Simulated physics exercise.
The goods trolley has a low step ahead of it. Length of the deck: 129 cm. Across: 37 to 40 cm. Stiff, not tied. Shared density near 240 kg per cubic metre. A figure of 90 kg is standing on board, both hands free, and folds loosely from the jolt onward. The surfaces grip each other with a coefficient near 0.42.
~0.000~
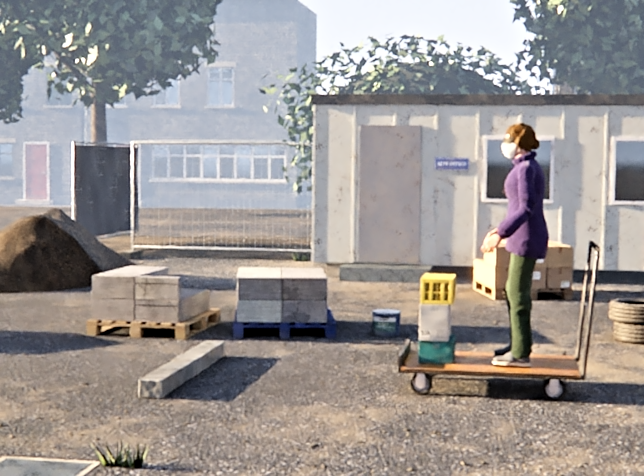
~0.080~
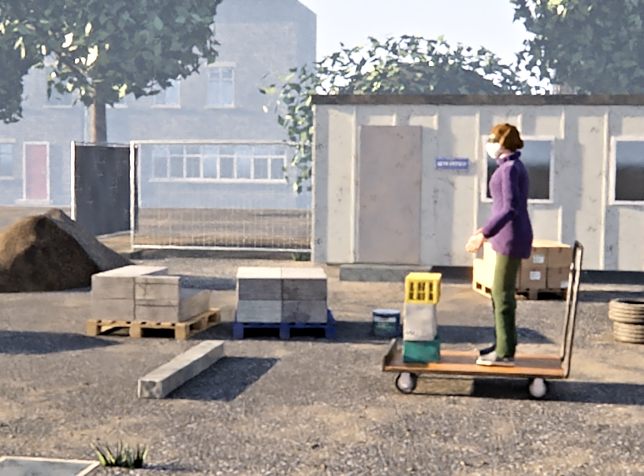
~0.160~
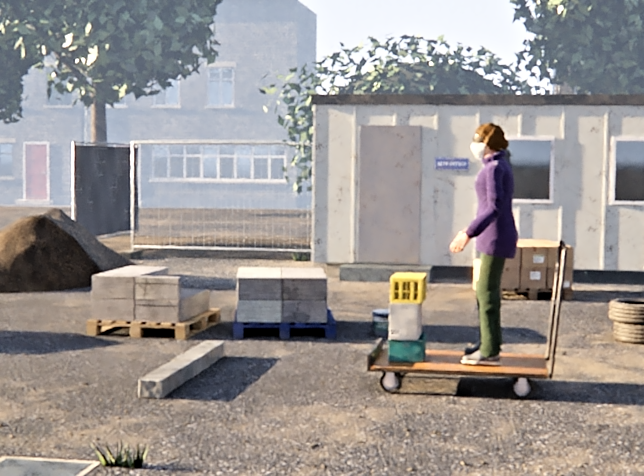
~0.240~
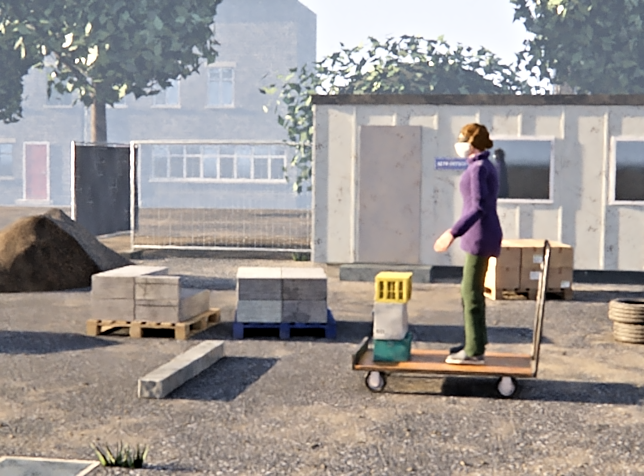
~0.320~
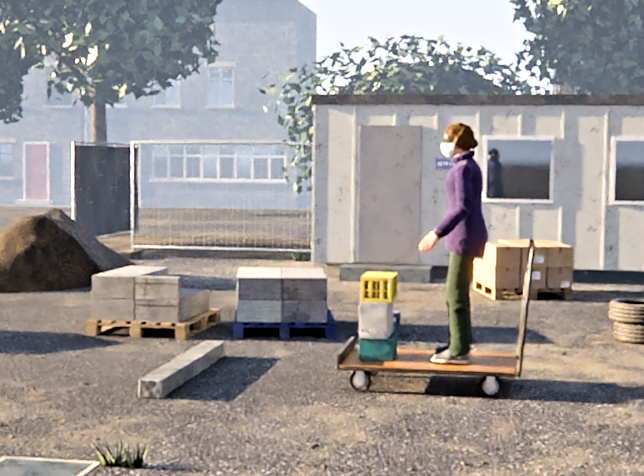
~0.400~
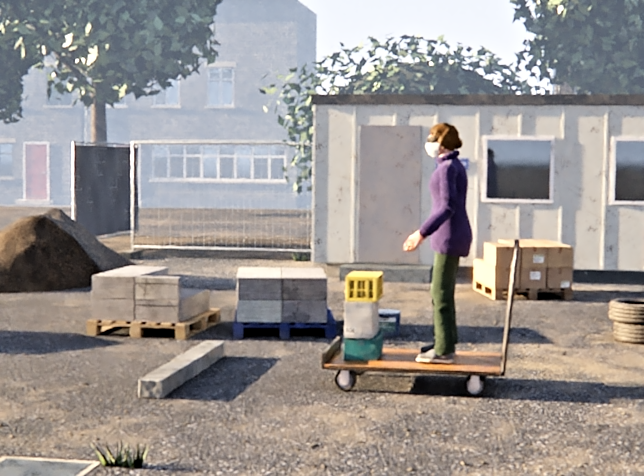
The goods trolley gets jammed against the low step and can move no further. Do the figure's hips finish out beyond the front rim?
No.
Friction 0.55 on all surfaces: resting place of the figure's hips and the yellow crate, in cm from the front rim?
In that case hips come to rest 30 cm behind and yellow 80 cm past the front rim.
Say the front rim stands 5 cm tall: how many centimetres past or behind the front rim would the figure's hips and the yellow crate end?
Rest positions from the front rim: Hips 20 cm behind; yellow 70 cm past.
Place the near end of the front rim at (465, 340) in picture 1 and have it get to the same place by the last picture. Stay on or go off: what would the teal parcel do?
Result: Teal secure.
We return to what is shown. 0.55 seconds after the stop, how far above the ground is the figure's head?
At that moment it's around 90 cm off the ground.
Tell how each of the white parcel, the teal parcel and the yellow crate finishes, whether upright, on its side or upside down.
Final poses - white: Top down; teal: Base down; yellow: Tipped onto a side.
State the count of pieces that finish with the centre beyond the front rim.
2.
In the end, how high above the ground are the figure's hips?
They end up some 55 cm off the ground.
The wheels strike at 1.21 s.
After 1.76 s the figure's hips are 58 cm behind the rim, near (257, 296) in the last picture's view.
After 2.21 s the figure's hips are 39 cm behind the rim, near (234, 291) in the last picture's view.
When all is still (3.8 s), past the rim, white parcel and yellow crate; behind it, teal parcel and the figure's hips.
